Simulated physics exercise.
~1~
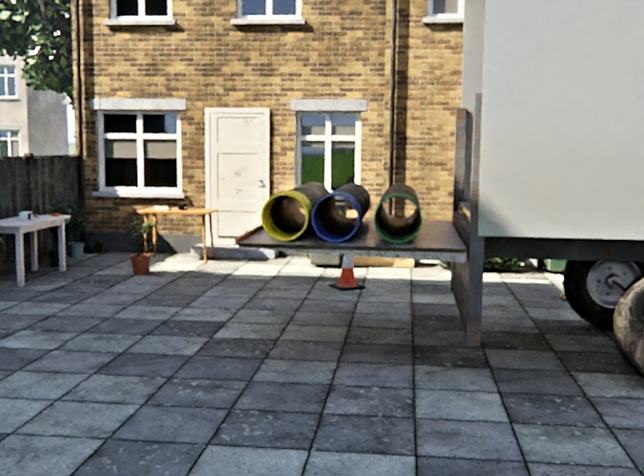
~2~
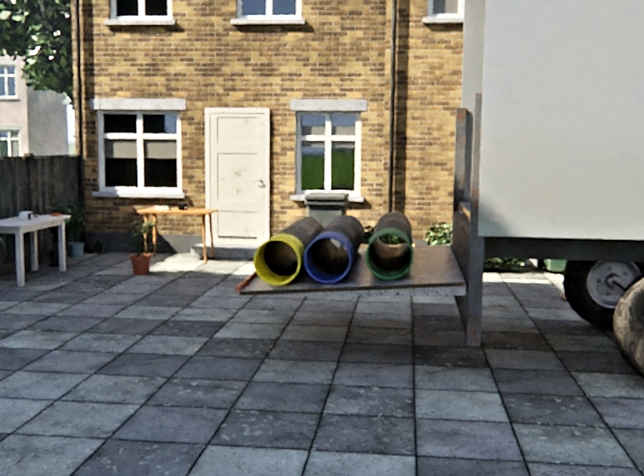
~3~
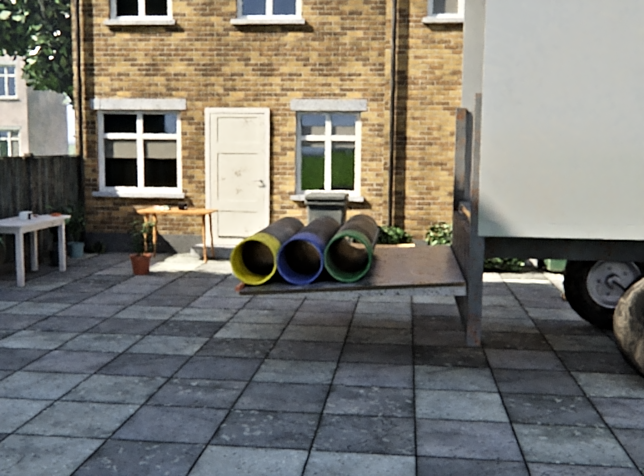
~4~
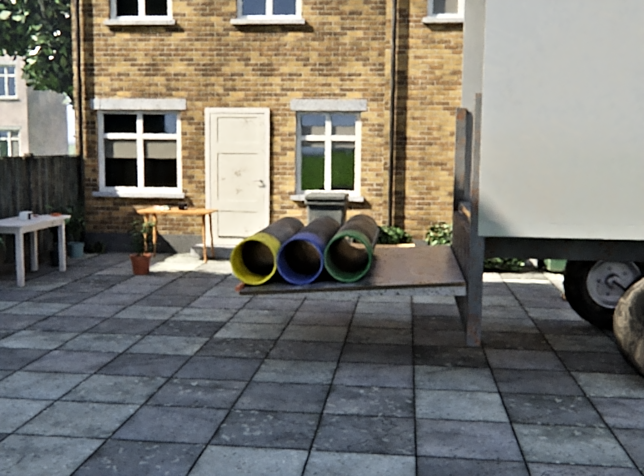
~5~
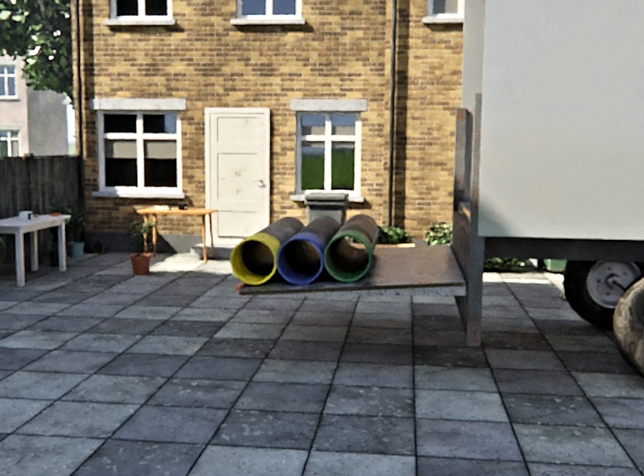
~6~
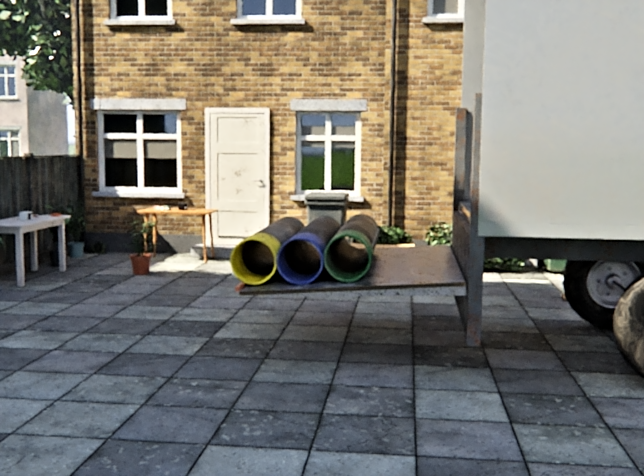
Three pipes with yellow, blue and green rims rolling left down a lowering, tilting tail lift, stopping side by side near its edge.
